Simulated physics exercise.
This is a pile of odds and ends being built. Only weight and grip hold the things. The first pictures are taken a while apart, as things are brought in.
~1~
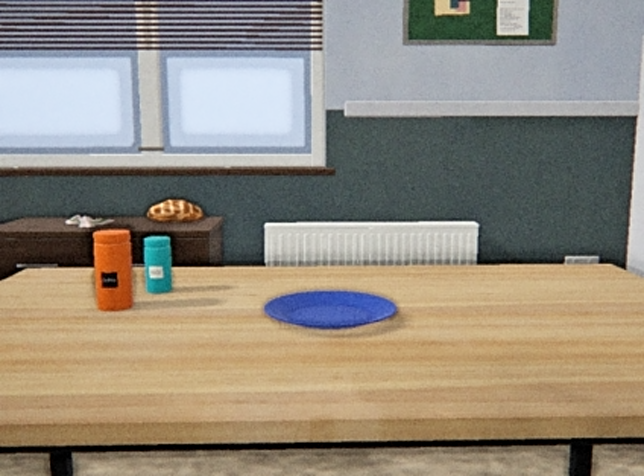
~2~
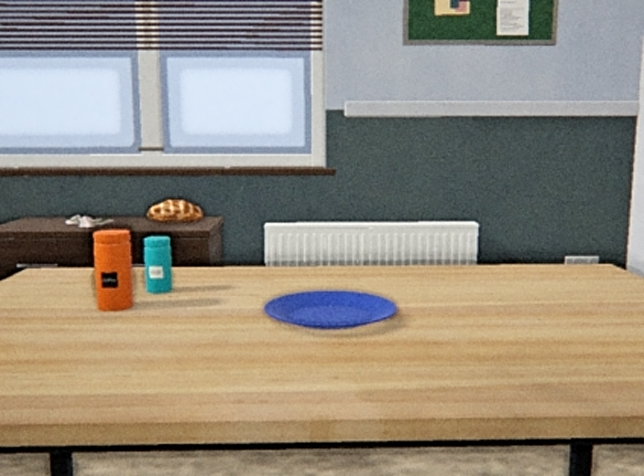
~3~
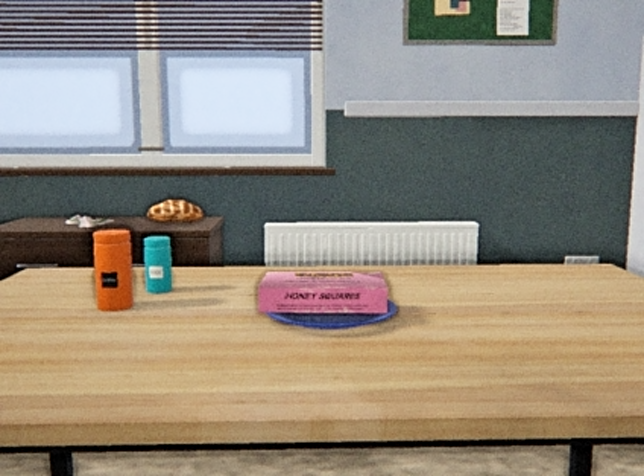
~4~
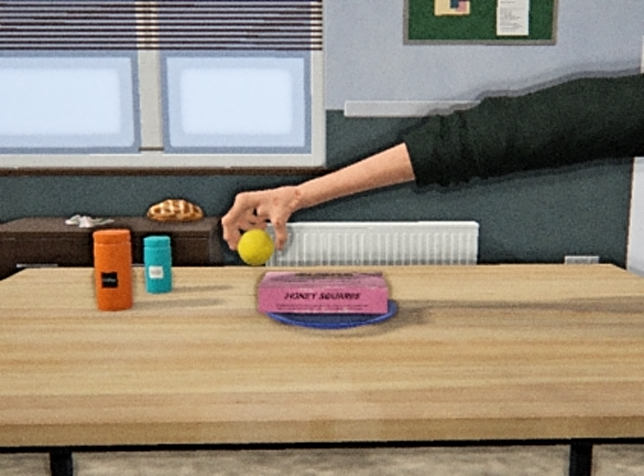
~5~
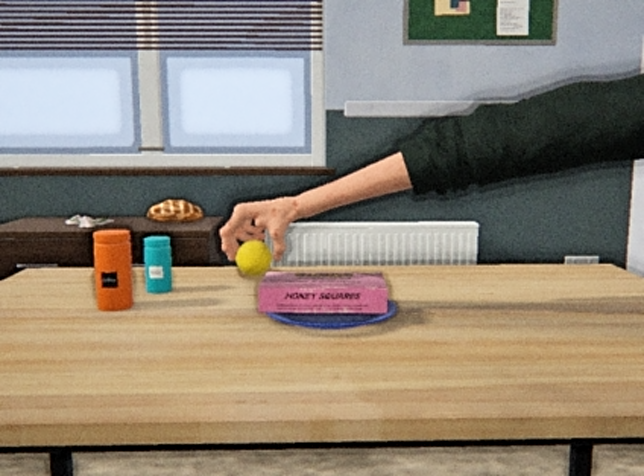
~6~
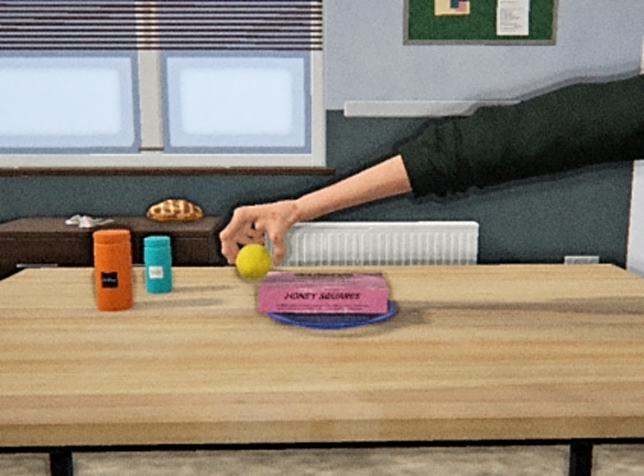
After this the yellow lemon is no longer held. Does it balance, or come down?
The pile loses its balance.
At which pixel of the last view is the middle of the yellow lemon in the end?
Near (231, 300).
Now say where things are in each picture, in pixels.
The last thing is not in view yet; blue plate (330, 312), in the first picture.
The last thing is not in view yet; orange jar (114, 270), in the second picture.
The last thing is not in view yet, in the third picture.
Still above its spot; yellow lemon (257, 247); orange jar (114, 270), in the fourth picture.
Still above its spot; yellow lemon (254, 258), in the fifth picture.
In place under the hand; yellow lemon (254, 261); orange jar (114, 270), in the sixth picture.
Then, 0.20 s on from there, yellow lemon shifted a little near (243, 277).
Then, 0.30 s on from there, yellow lemon now fallen.
Then, 0.40 s on from there, nothing new.
In the end, fallen, yellow lemon; the other 4 unmoved. At the end, from the last picture's camera, yellow lemon near (231, 300). The pile comes apart.
